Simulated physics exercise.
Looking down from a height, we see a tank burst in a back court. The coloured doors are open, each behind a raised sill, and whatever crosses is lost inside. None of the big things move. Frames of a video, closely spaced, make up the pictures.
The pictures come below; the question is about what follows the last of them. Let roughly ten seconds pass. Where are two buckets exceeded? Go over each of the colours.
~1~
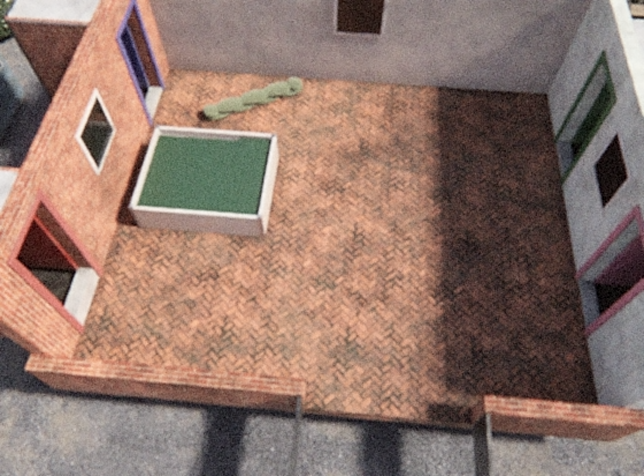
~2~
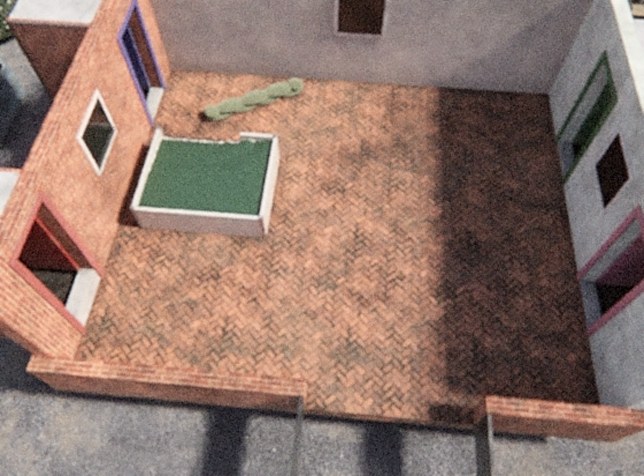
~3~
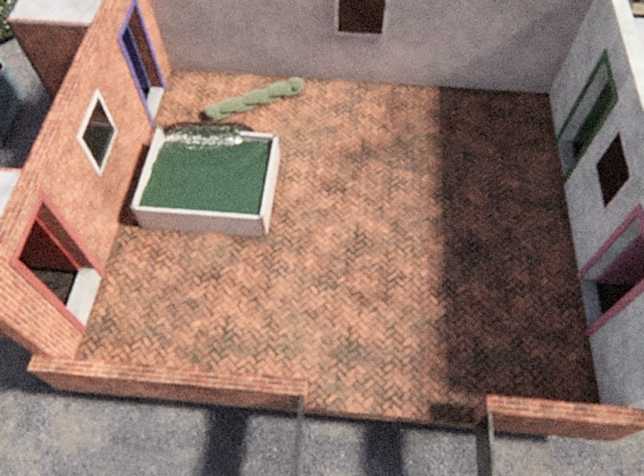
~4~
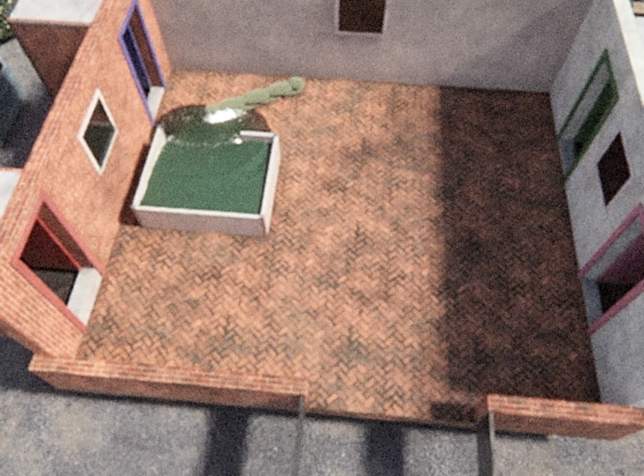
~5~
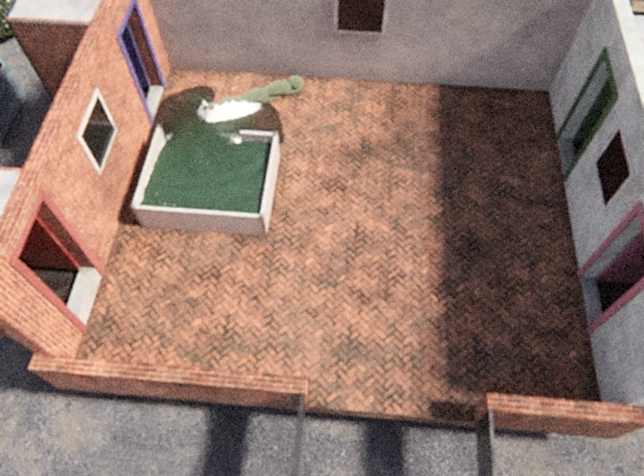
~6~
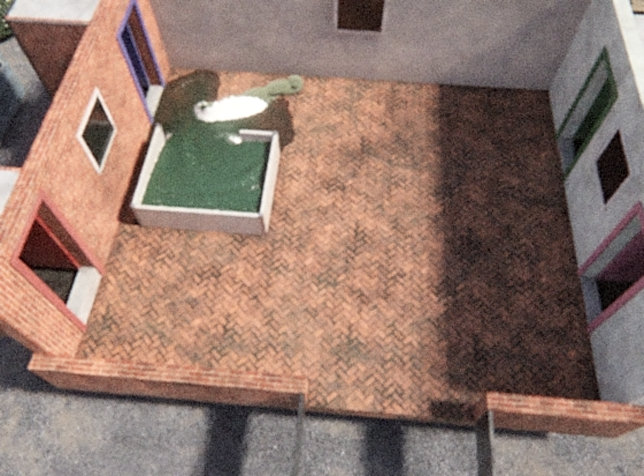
In order: Blue door: Above two buckets; green door: Two buckets at most; pink door: Two buckets at most; red door: Two buckets at most.
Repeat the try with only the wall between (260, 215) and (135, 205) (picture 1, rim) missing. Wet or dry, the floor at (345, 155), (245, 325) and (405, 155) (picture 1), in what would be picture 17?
Result, in sequence: Spared by the spill, sodden, spared by the spill.
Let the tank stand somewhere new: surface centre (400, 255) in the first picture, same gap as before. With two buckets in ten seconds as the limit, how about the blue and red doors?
Checking both: Blue door remains within limits, red door remains within limits.
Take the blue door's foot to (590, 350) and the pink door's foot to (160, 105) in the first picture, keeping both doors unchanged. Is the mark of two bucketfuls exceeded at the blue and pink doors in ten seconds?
Short version: The blue one stays within the limit and the pink one tops the limit.
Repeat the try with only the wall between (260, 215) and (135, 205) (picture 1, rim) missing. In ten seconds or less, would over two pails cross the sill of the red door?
Note - red door: Short of the mark.
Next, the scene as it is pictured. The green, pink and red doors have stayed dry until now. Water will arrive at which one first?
Go with the green door.
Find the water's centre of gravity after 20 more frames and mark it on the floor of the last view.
That comes out near (258, 130).
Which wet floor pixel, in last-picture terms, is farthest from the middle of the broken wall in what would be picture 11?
Approximate pixel: (343, 91).
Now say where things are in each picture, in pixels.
The water tank at (207, 173) is whole and still, in the first frame.
The front is at a hidden place, out from the gap on the water tank's far side, in the second frame.
The front is at a hidden place, out from the gap on the water tank's far side, in the third frame.
The front is at (254, 114), out from the gap on the water tank's far side, in the fourth frame.
Water pours out on the water tank's far side and has run to (192, 90), in the fifth frame.
The front is at (197, 74), out from the gap on the water tank's far side, in the sixth frame.
A moment on, water covers 15 % of the floor; the blue door under two buckets in, the green door not reached, the pink door not reached, the red door not reached.
Next, water covers 20 % of the floor; the blue door over two buckets in, the green door not reached, the pink door not reached, the red door not reached.
Then, water covers 35 % of the floor; the blue door far over two buckets in, the green door not reached, the pink door not reached, the red door not reached.
Later, water covers 40 % of the floor; the blue door far over two buckets in, the green door wet at the sill, nothing in, the pink door not reached, the red door not reached.
In the end, water covers 65 % of the floor; the blue door far over two buckets in, the green door wet at the sill, nothing in, the pink door wet at the sill, nothing in, the red door wet at the sill, nothing in.
